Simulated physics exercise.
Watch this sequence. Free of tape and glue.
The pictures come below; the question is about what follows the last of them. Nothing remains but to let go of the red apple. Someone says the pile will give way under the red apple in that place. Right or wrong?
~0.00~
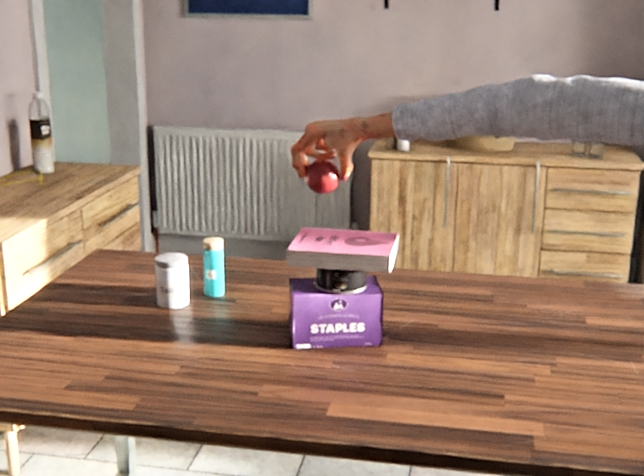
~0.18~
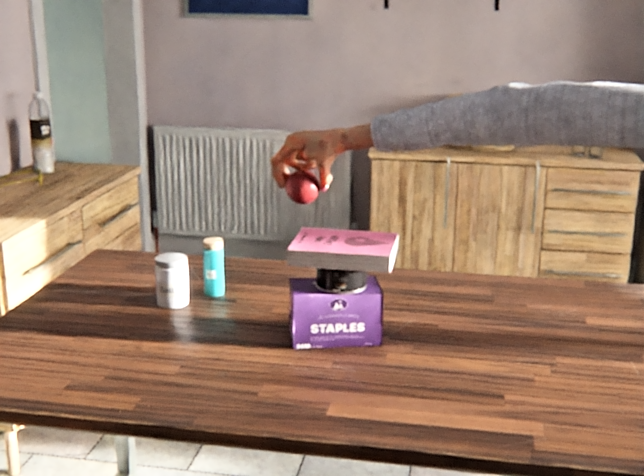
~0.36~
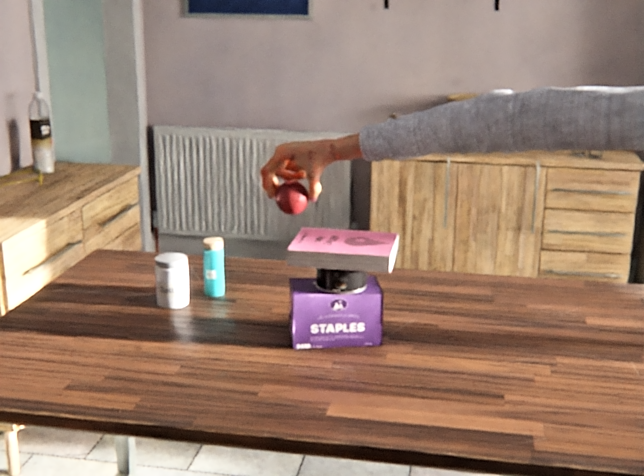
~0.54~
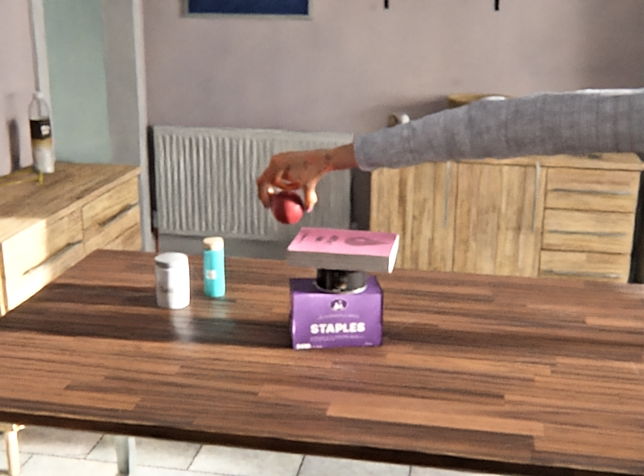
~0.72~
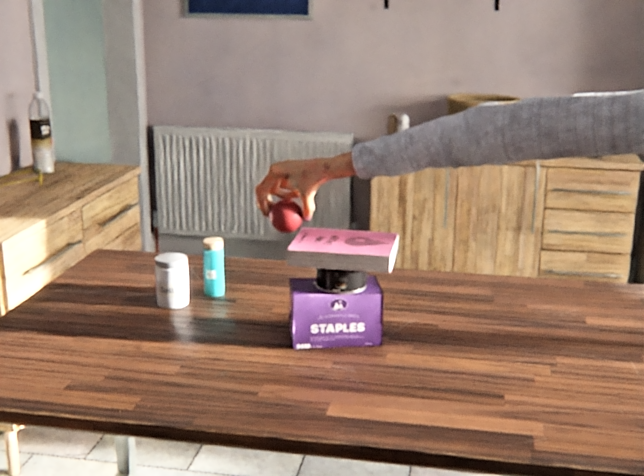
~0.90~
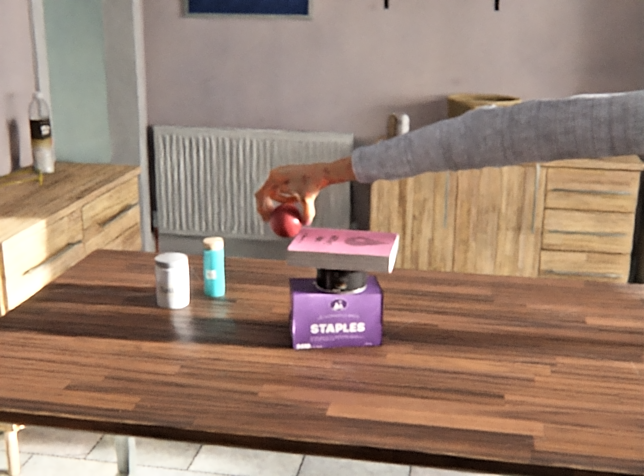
Right, it gives way.
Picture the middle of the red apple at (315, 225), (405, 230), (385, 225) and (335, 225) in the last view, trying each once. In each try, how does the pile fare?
Stays standing, topples over, stays standing, stays standing.
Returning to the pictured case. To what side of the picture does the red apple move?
Toward the left-hand side.
Around 1.20 s, red apple now fallen.
Around 1.30 s, things are still on the move.
Finally (4.0 s), fallen, red apple; the other 5 still in place. Final places as the last picture's camera would see them, red apple near (254, 316). The pile comes apart.
